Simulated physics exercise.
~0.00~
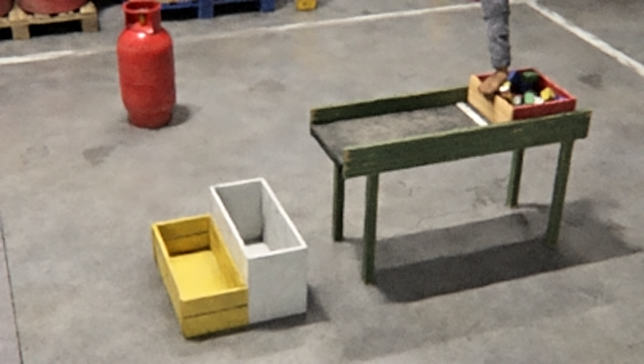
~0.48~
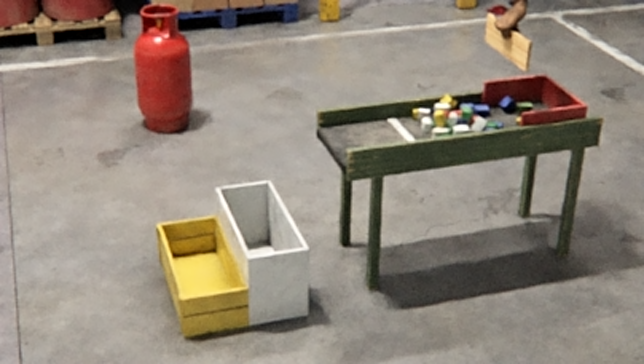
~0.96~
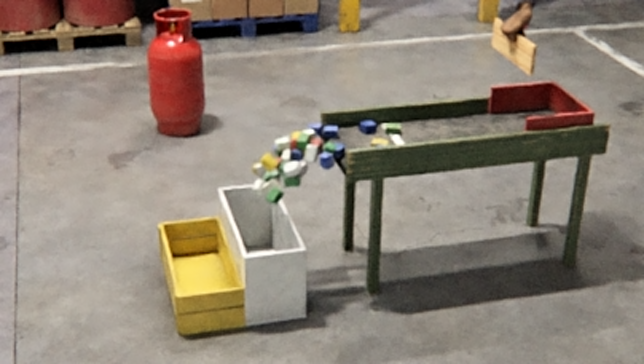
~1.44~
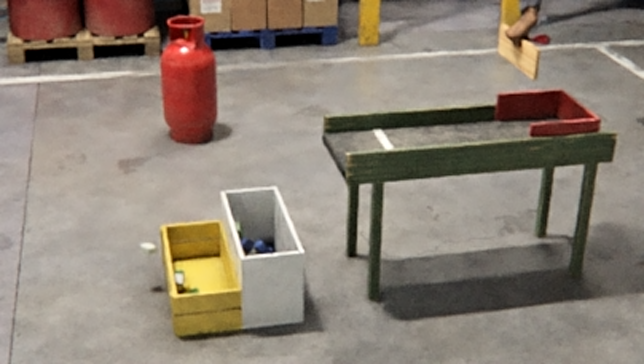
A hand reaches in at the upper right of a concrete warehouse floor, seen from above at an angle, over a dark belt table with green sides and a red pen full of colourful toy bricks. A white tote and a yellow tub stand to its left, with a red gas cylinder behind. The hand lifts a wooden gate clear, and the loose bricks ride left along the belt. They spill off the end in a cluster, arcing down toward the containers. Finally the belt is empty, most bricks lie in the white tote, a few rest in the yellow tub, and one sits on the floor beyond it.
